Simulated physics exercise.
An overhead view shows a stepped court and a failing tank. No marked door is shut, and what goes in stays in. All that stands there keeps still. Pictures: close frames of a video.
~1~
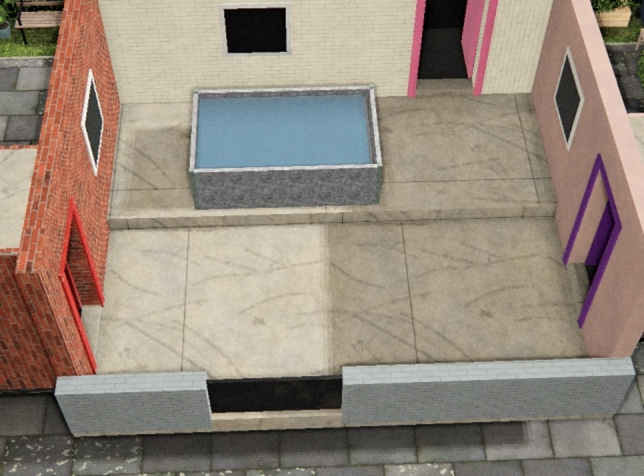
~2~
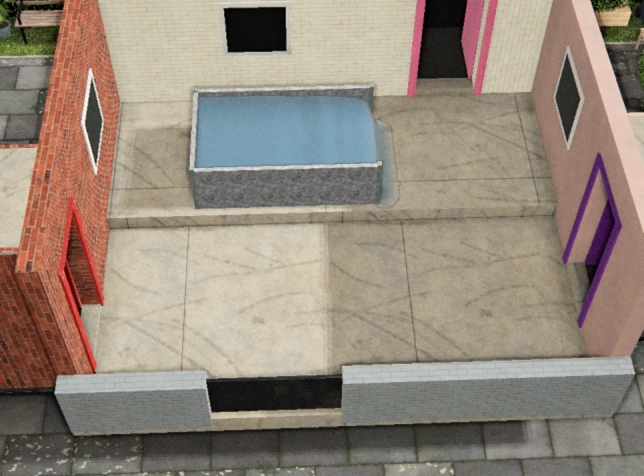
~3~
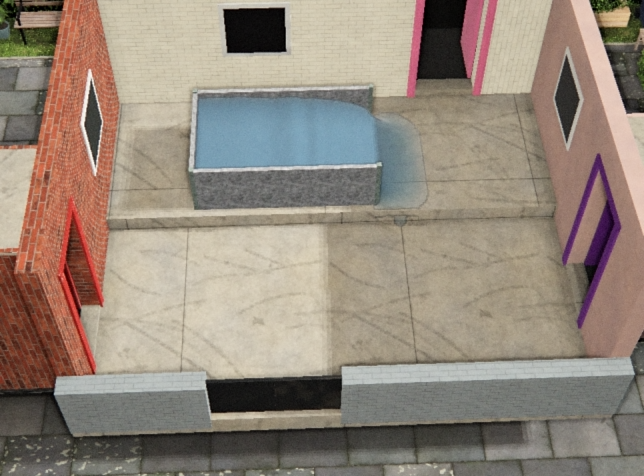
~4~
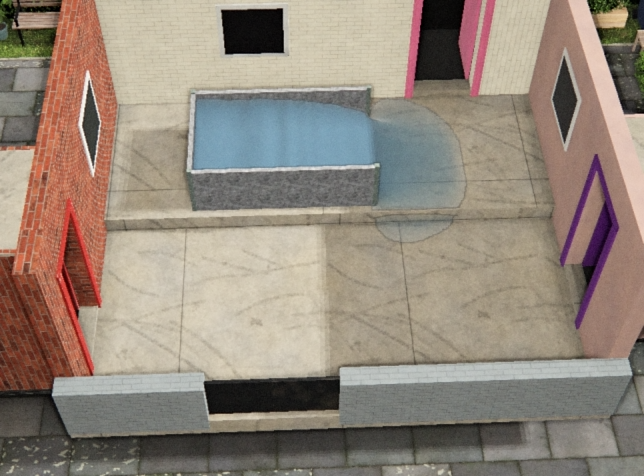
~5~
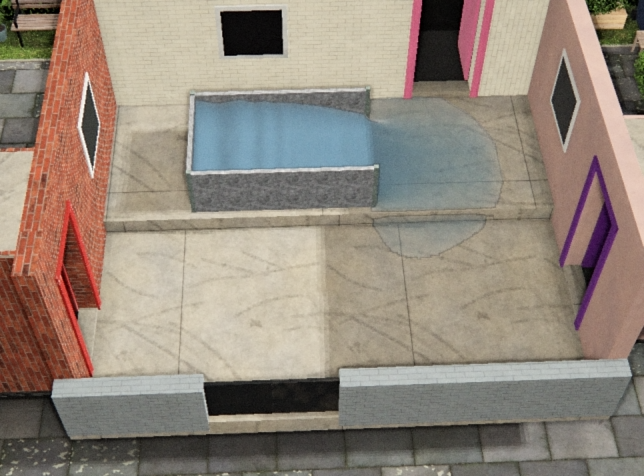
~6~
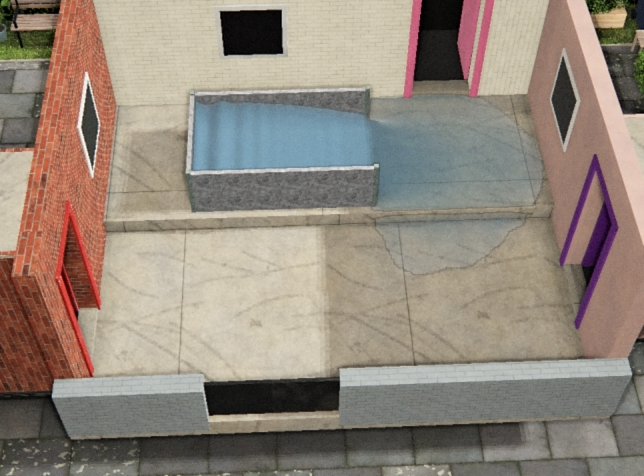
The clip shows a stepped court seen from above, with a raised tank of still blue water; water then pours out at its right side, spreading rightward across the upper level and over the step onto the lower floor.
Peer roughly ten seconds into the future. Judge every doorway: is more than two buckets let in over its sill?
The purple door breaks the limit; the red door breaks the limit; the pink door breaks the limit.
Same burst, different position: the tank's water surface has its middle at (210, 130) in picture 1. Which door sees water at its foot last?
The door in question is the door marked red.
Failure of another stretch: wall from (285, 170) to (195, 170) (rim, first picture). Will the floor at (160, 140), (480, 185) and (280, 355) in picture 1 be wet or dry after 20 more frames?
Point one not reached; point two not reached; point three reached.
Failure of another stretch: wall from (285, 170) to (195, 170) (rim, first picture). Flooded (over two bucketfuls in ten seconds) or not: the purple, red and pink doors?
Purple exceeds the limit, red exceeds the limit, pink stays within it.
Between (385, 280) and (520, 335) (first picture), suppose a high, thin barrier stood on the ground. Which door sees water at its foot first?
That's the pink one.
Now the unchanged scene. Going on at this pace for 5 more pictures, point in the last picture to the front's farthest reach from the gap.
About (558, 294).
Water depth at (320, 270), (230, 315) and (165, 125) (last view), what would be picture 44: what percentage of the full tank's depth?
In order: About 4, 6 and 4 in a hundred.
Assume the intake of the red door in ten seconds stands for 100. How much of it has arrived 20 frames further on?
My estimate is close to 0 per cent.
A moment on, water covers 30 % of the floor; the purple door wet at the sill, nothing in, the red door not reached, the pink door wet at the sill, nothing in.
Next, water covers 35 % of the floor; the purple door under two buckets in, the red door not reached, the pink door under two buckets in.
Then, water covers 45 % of the floor; the purple door over two buckets in, the red door not reached, the pink door far over two buckets in.
Later, water covers 90 % of the floor; the purple door far over two buckets in, the red door over two buckets in, the pink door far over two buckets in.
In the end, water covers 100 % of the floor; the purple door far over two buckets in, the red door far over two buckets in, the pink door far over two buckets in.
